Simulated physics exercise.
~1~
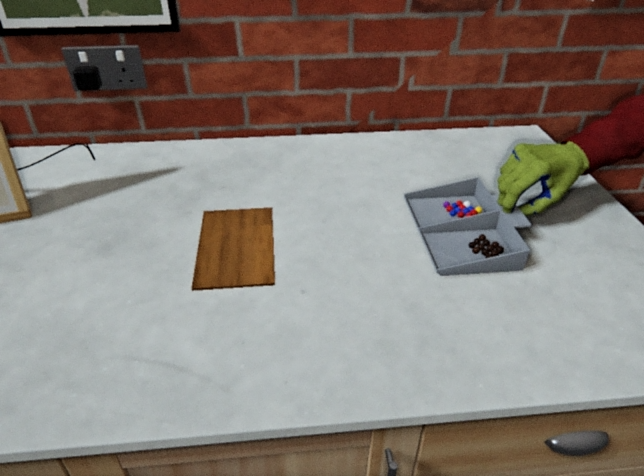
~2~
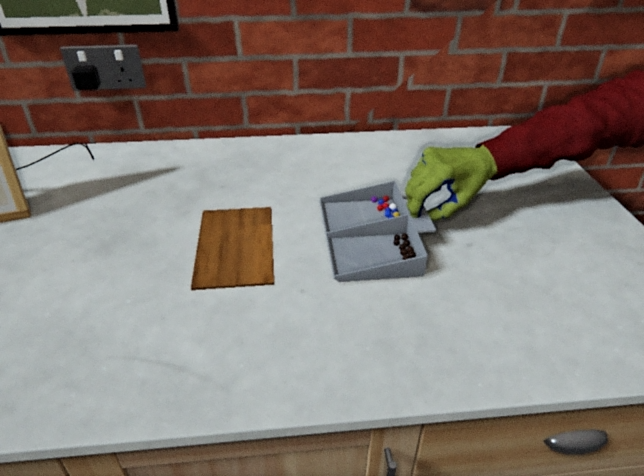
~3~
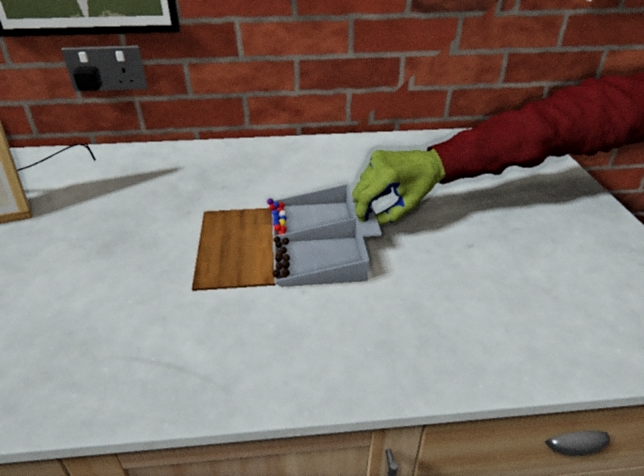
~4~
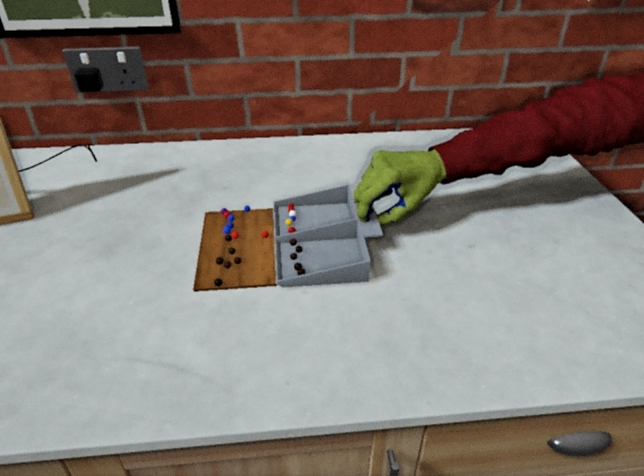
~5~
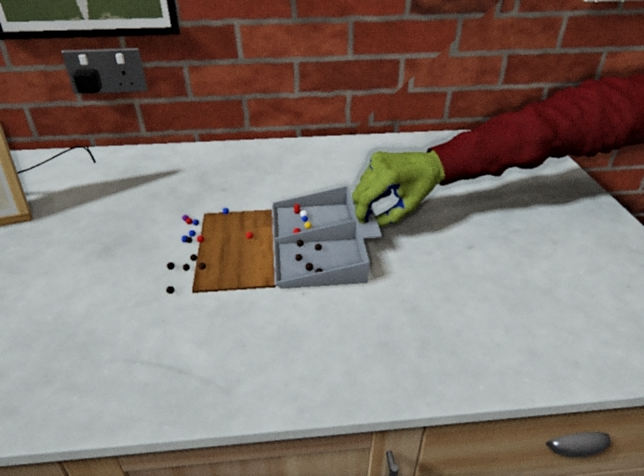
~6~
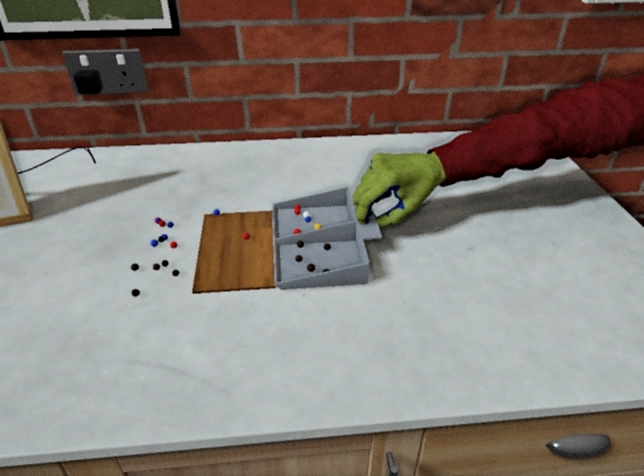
At first, a green-gloved hand in a red sleeve holds a grey, two-part tray at the right of a pale countertop, with colourful beads in the farther section and dark ones in the nearer. The hand slides the tray left towards a flat wooden board. The tray stops against the board's edge, and both groups rush forward to its low front rim. Some beads from each group spill over the rim and roll left across the wood. In the end, roughly half of each group remains in the stationary tray, while most of the escaped beads lie on the counter beyond the board.
